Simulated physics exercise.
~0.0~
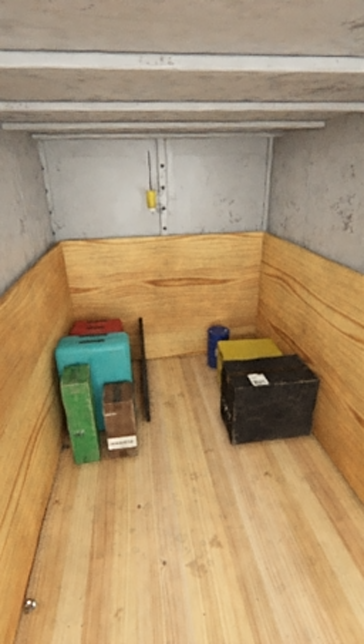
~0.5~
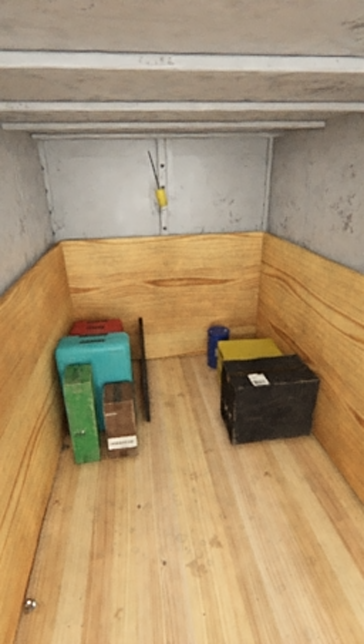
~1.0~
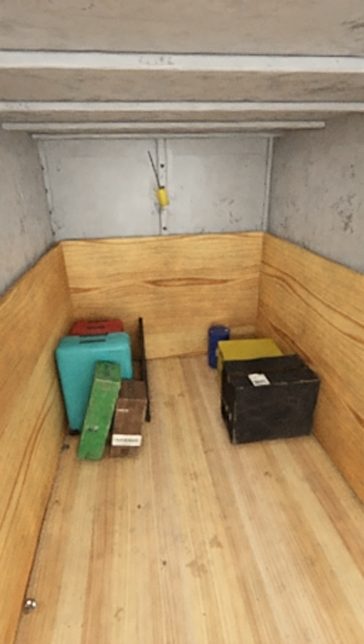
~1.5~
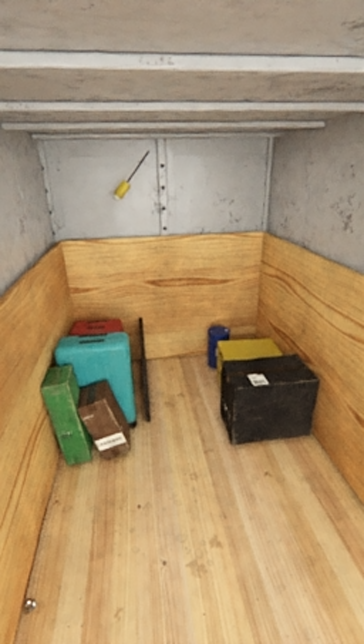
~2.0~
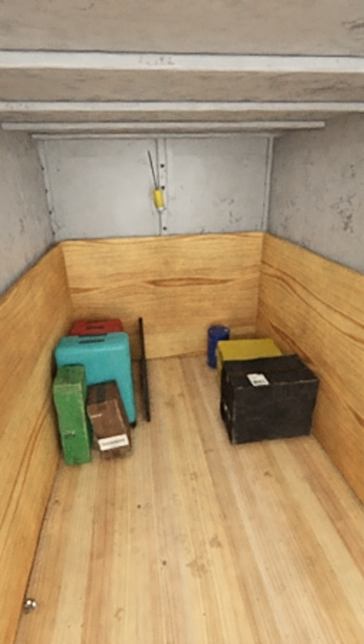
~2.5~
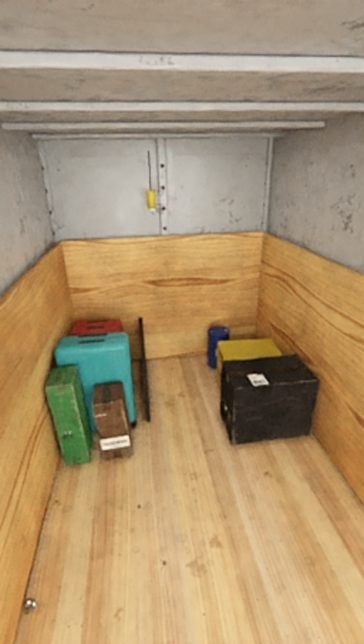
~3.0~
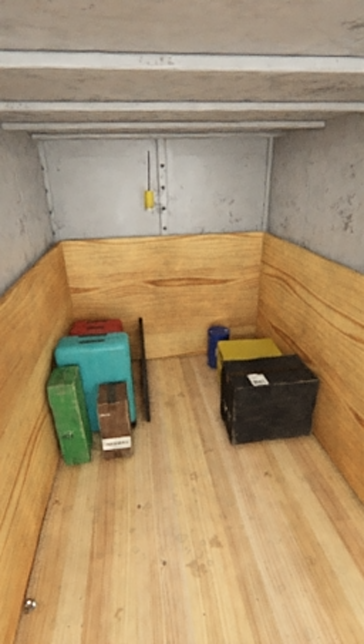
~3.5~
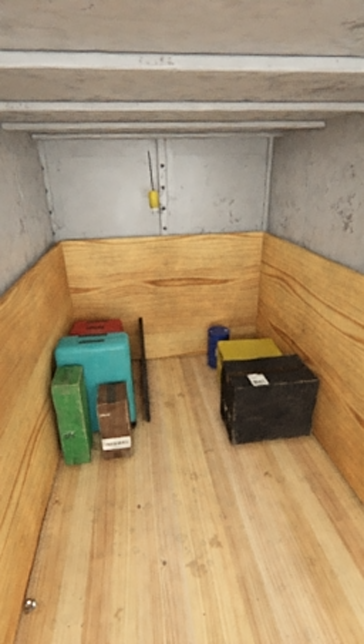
The load bay of a moving van, seen from behind and facing its front wall, has a pale wooden floor and wood-panelled lower walls. A turquoise case stands at the left with a red case behind it and a green box and a brown box in front, while a black box, a yellow chest and a blue canister sit at the right. A yellow lamp swings on its cord. The green and brown boxes tip to the right, then rock back left, the brown one still leaning. Both settle upright near their starting places, while the other items stay put.
